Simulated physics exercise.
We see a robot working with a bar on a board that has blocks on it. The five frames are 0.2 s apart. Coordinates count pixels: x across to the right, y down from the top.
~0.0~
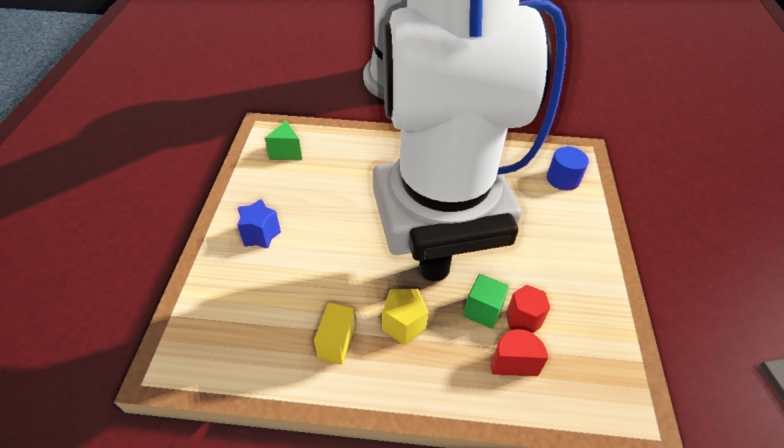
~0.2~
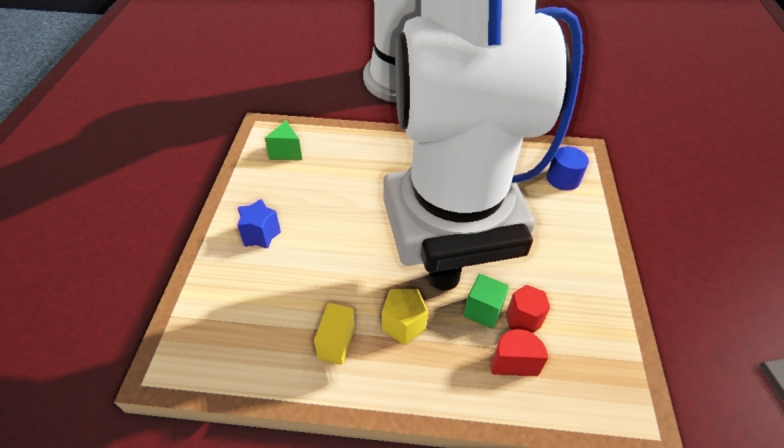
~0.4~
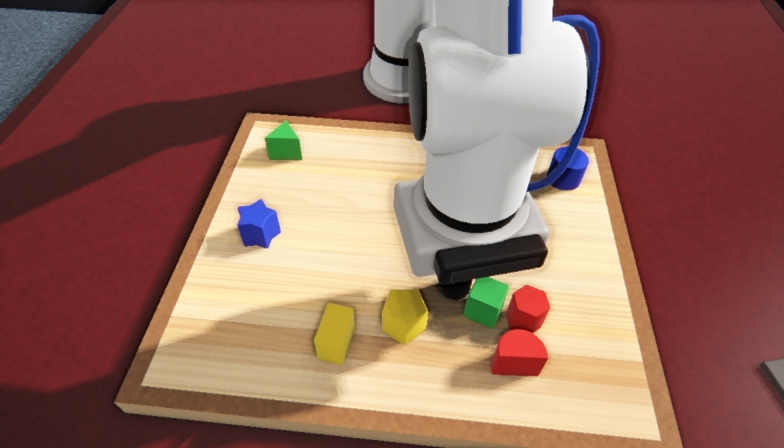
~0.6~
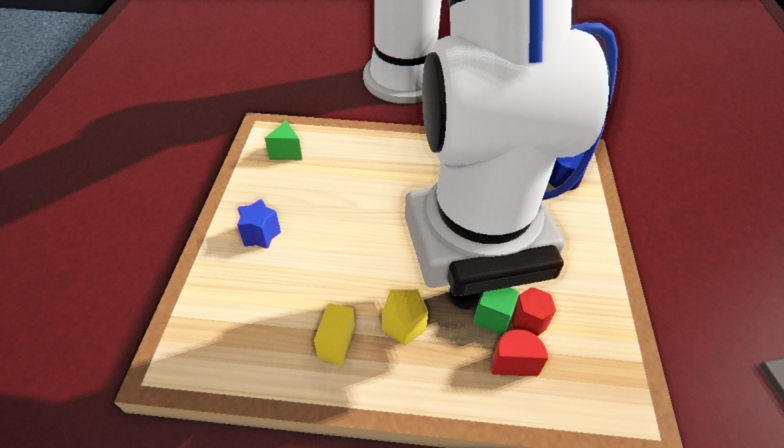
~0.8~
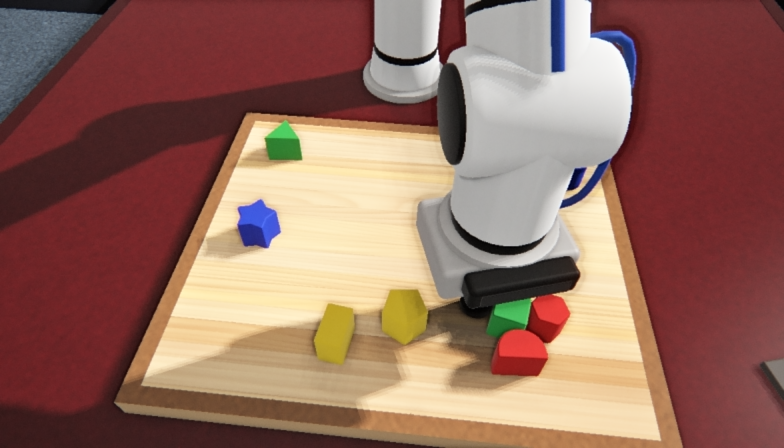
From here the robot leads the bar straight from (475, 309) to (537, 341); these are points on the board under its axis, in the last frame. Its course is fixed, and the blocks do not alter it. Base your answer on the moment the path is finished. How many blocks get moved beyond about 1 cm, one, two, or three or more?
Two blocks shift.
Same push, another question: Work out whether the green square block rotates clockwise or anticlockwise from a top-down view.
It goes round the way clock hands do.
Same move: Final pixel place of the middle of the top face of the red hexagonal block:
I expect it at (599, 323).
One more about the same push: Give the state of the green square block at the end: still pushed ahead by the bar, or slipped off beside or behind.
The block sits ahead of the bar.
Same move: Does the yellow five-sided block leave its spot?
My answer is no.
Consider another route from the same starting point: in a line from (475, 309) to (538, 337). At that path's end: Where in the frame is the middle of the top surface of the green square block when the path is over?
The green square block ends near (576, 344).
On the path given first. Halfway along, bar (507, 321); green square block (546, 324); red D-shaped block (523, 348); red hexagonal block (586, 319), turned 35° anticlockwise.
At the end, bar (539, 337); yellow five-sided block in place; green square block (577, 346), turned 30° clockwise; red D-shaped block (523, 348); red hexagonal block (599, 323), turned 80° anticlockwise.
